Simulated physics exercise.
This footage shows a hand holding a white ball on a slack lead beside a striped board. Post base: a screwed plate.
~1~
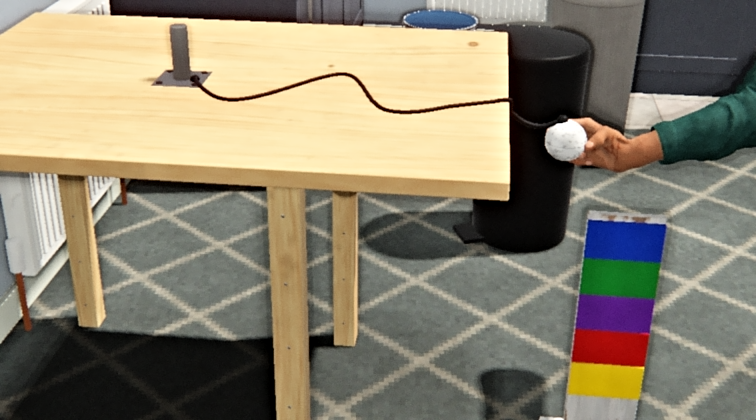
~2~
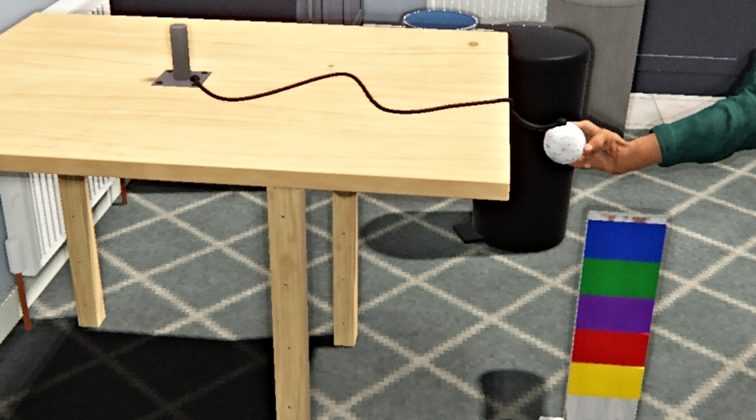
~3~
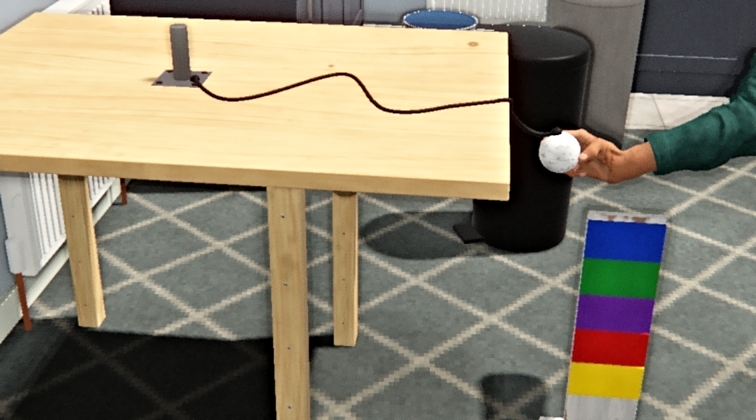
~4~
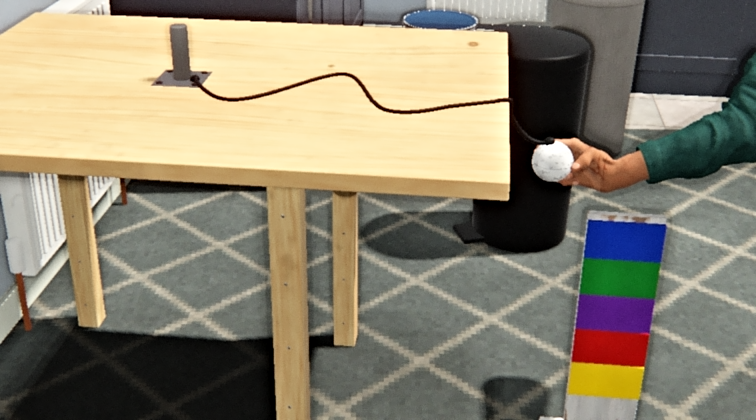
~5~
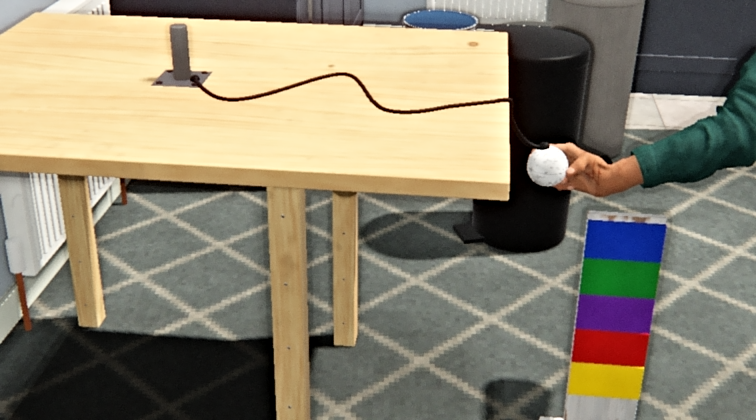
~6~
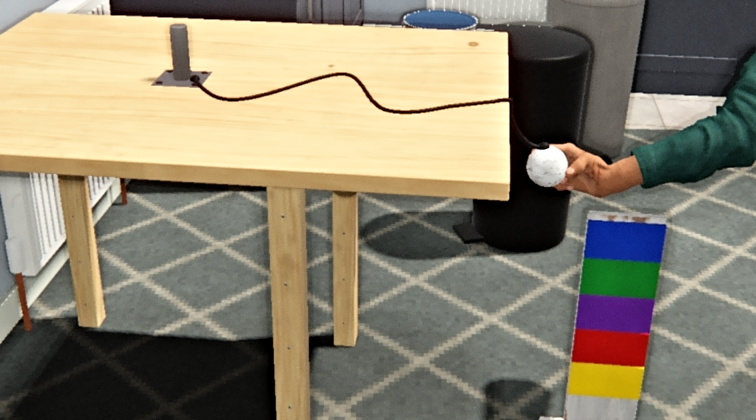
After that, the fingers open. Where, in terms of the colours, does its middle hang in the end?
The purple one.
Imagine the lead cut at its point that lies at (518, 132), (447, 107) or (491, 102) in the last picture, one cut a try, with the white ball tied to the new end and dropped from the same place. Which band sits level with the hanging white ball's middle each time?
First cut: Green; second: Higher than all five; third: Blue.
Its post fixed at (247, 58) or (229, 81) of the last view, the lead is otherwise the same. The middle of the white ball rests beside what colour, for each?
Taking the two spots in turn: Red, then red.
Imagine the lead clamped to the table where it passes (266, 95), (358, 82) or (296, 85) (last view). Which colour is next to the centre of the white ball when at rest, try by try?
In order: Green; blue; green.
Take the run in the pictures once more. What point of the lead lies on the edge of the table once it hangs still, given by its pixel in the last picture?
In the last picture it is at roughly (381, 108).
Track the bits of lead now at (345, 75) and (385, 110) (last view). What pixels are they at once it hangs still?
They go to (405, 92) and to (509, 111).
Soon after, ball near (498, 289); level with purple.
After that, ball near (510, 302); level with purple.
In the end, ball near (500, 301); level with purple. Its middle rests at the purple band.
